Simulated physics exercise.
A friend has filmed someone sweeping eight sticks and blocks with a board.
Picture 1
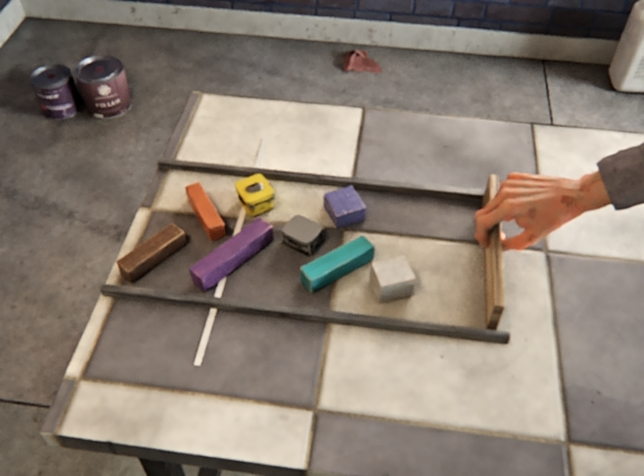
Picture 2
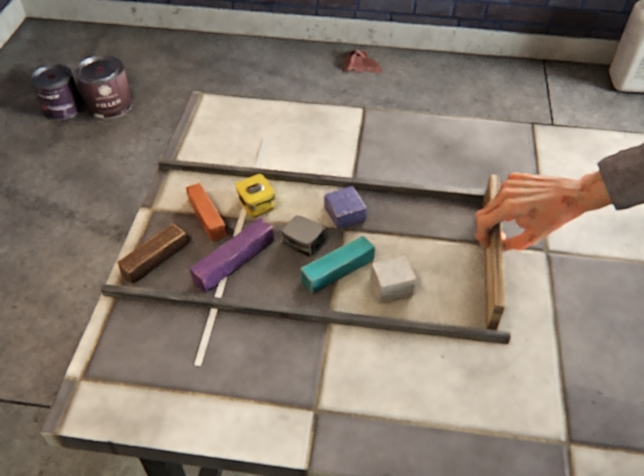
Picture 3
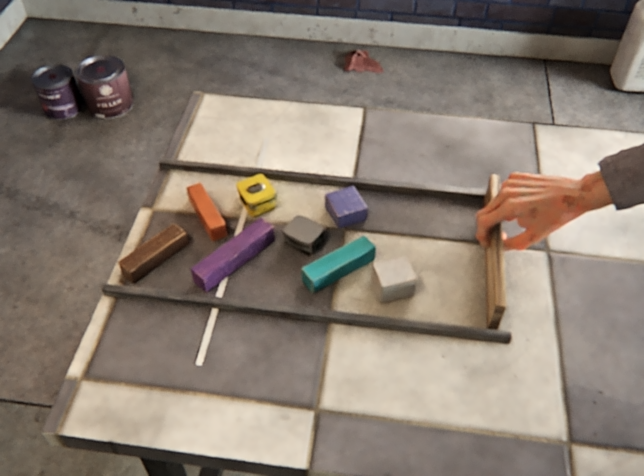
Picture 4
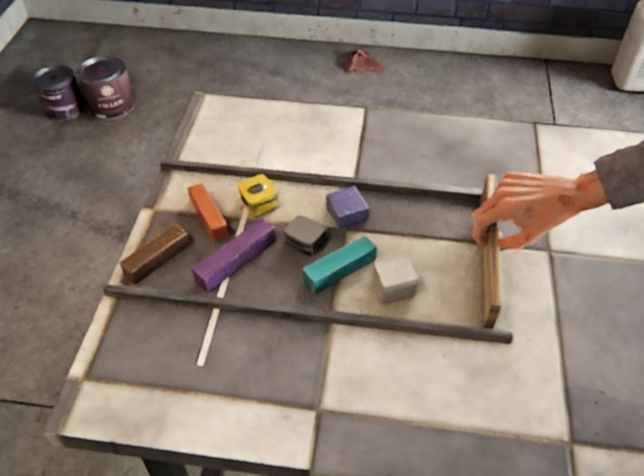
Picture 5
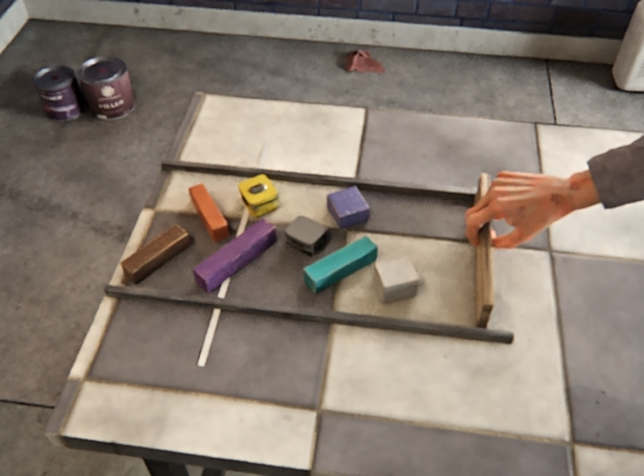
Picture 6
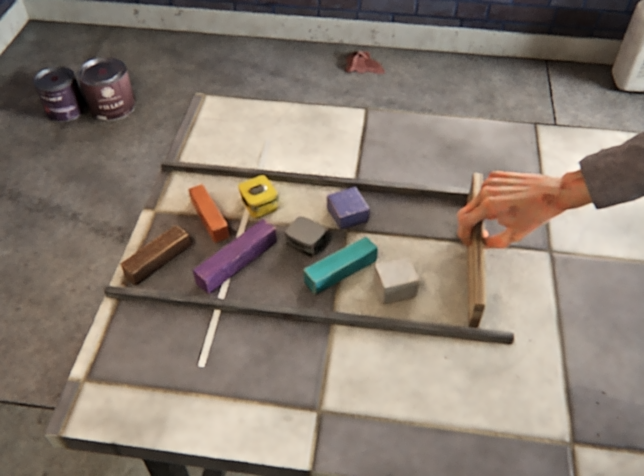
A hand slides a wooden board slightly left toward colourful blocks that stay still between rails.
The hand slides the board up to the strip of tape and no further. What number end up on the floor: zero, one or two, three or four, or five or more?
The number that fall off is zero.
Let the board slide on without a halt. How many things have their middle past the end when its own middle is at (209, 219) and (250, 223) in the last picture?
Place by place, 1 and 0.
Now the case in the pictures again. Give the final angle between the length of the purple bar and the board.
About 35°.
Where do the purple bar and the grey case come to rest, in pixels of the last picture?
First (165, 242), then (208, 209).
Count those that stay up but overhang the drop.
1 of them.
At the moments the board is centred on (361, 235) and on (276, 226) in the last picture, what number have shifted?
By then 4, and 7.
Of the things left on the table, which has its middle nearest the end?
The brown bar ends nearest.
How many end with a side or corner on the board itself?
That makes 3.
A little later, none off yet; brown bar at rest near (156, 254); orange bar at rest near (208, 213); purple bar at rest near (237, 255).
Next, none off yet; brown bar at rest near (156, 254); orange bar shifted a little near (197, 207); purple bar shifted a little near (197, 246).
When it is over, the number that fall off is zero.
